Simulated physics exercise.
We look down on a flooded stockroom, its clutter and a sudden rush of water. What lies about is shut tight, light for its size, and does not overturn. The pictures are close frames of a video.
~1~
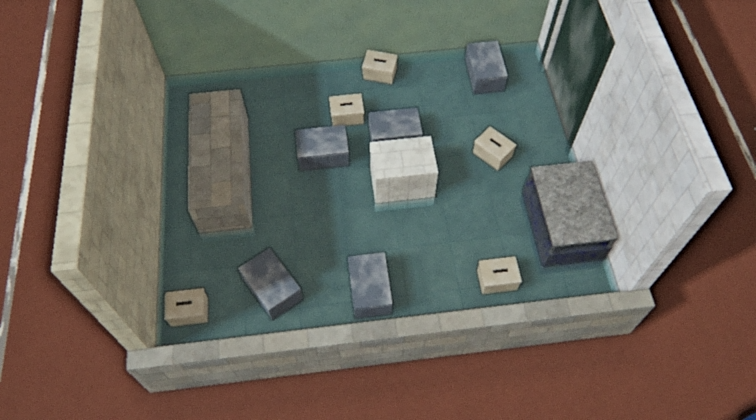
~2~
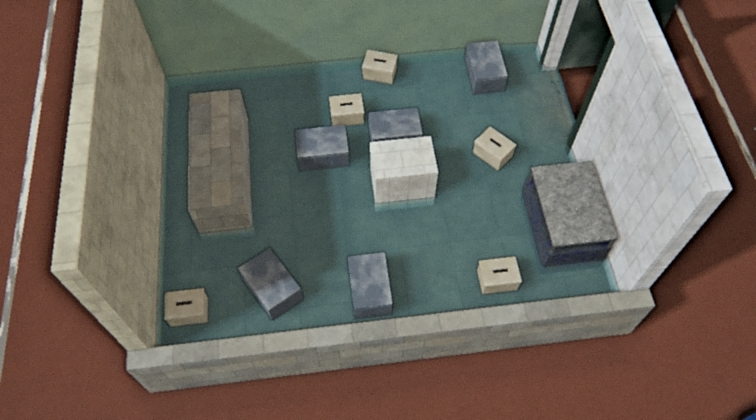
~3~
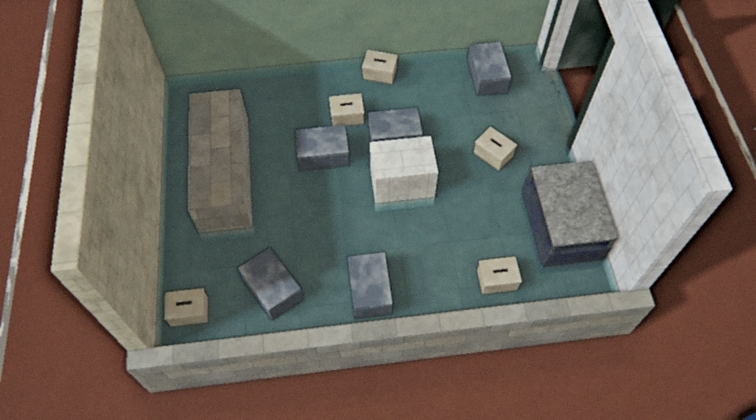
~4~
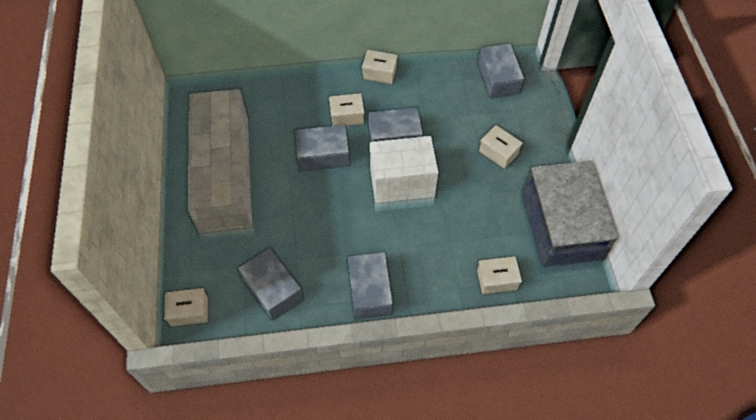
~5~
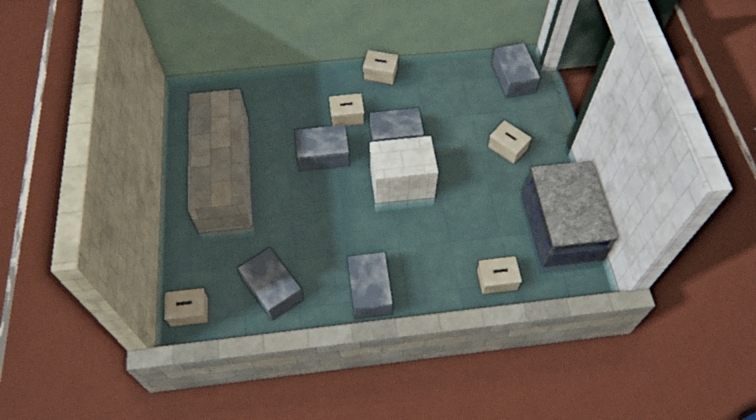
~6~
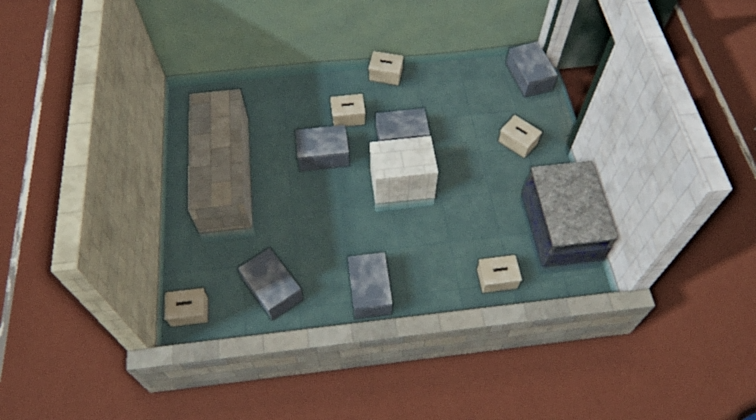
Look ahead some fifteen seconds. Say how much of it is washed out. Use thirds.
Share: At least two thirds.
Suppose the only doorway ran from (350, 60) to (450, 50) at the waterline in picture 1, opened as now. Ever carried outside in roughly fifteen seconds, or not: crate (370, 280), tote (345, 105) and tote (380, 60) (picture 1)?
In turn: No, yes, out.
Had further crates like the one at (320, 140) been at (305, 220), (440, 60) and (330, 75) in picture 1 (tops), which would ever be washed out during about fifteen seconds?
One after the other: Left behind, through, through.
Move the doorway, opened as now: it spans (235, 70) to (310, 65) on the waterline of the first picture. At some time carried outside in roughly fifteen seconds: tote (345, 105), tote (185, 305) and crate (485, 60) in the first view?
In that order: Yes, left behind, left behind.
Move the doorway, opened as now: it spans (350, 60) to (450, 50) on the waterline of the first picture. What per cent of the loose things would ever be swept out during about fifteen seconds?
Near 60 in a hundred.
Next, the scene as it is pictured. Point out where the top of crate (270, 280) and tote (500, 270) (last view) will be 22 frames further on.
Close to (327, 248) and (527, 141).
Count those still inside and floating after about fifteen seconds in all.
I count 3.
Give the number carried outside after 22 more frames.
5 of them.
A moment on, 1 of 10 are out; 9 afloat.
Next, 2 of 10 are out; 8 afloat.
Later, 5 of 10 are out; 5 afloat.
In the end, 7 of 10 are out; 3 afloat.
